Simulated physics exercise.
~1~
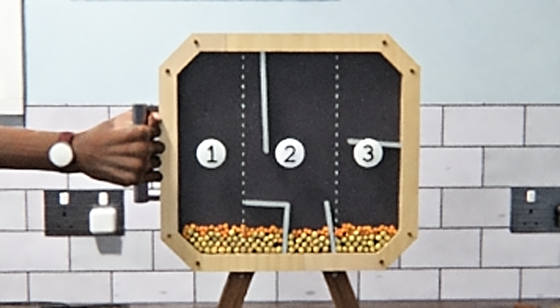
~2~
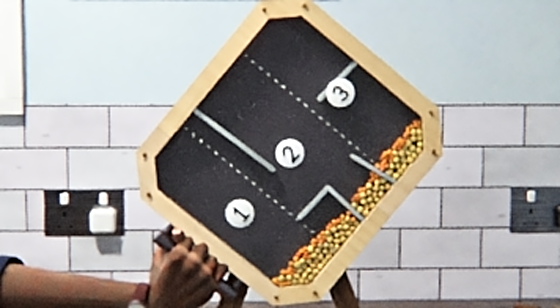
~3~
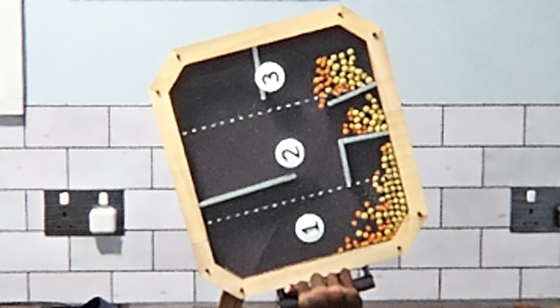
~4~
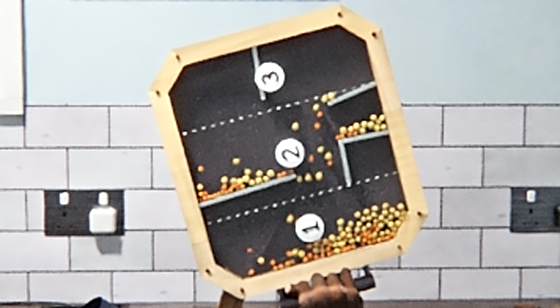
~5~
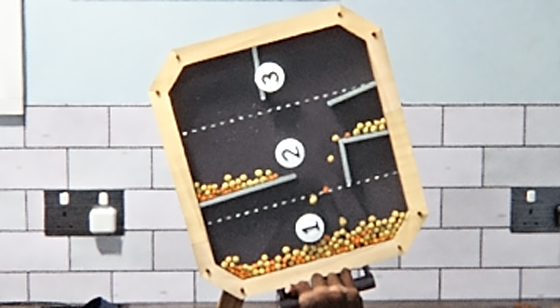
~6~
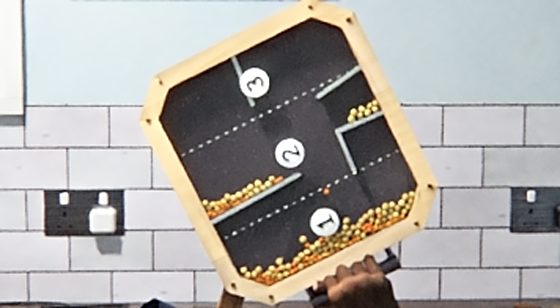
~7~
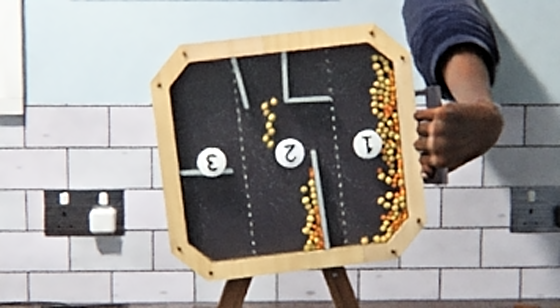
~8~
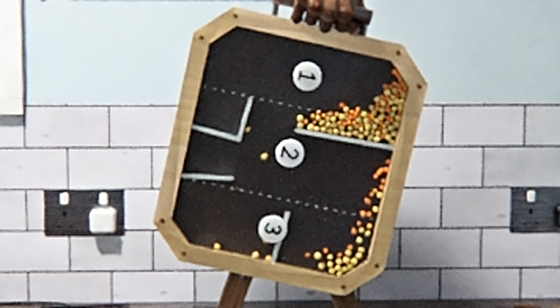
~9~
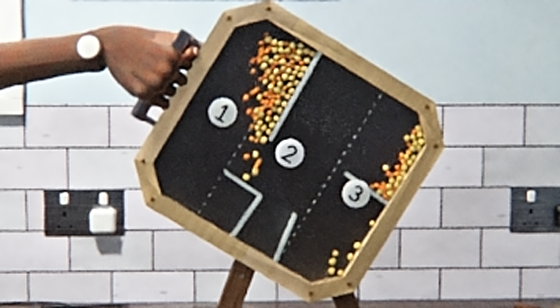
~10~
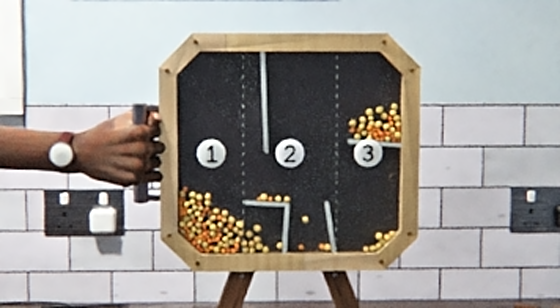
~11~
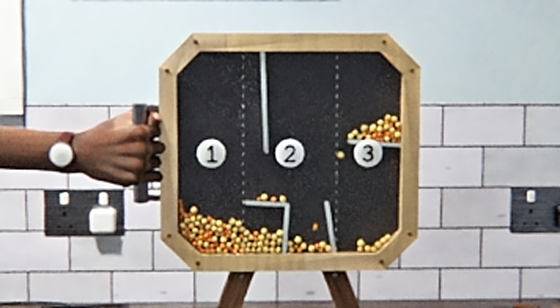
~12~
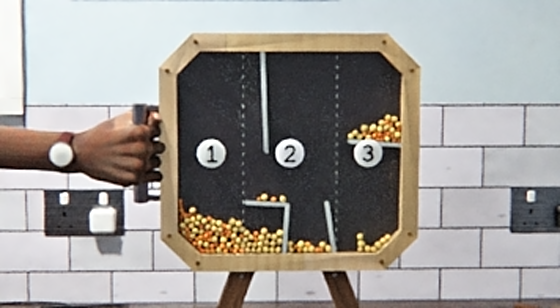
A hand turning a clear-fronted box anticlockwise, pausing, then completing the circle, leaving tumbled yellow and orange chickpeas across three strips.
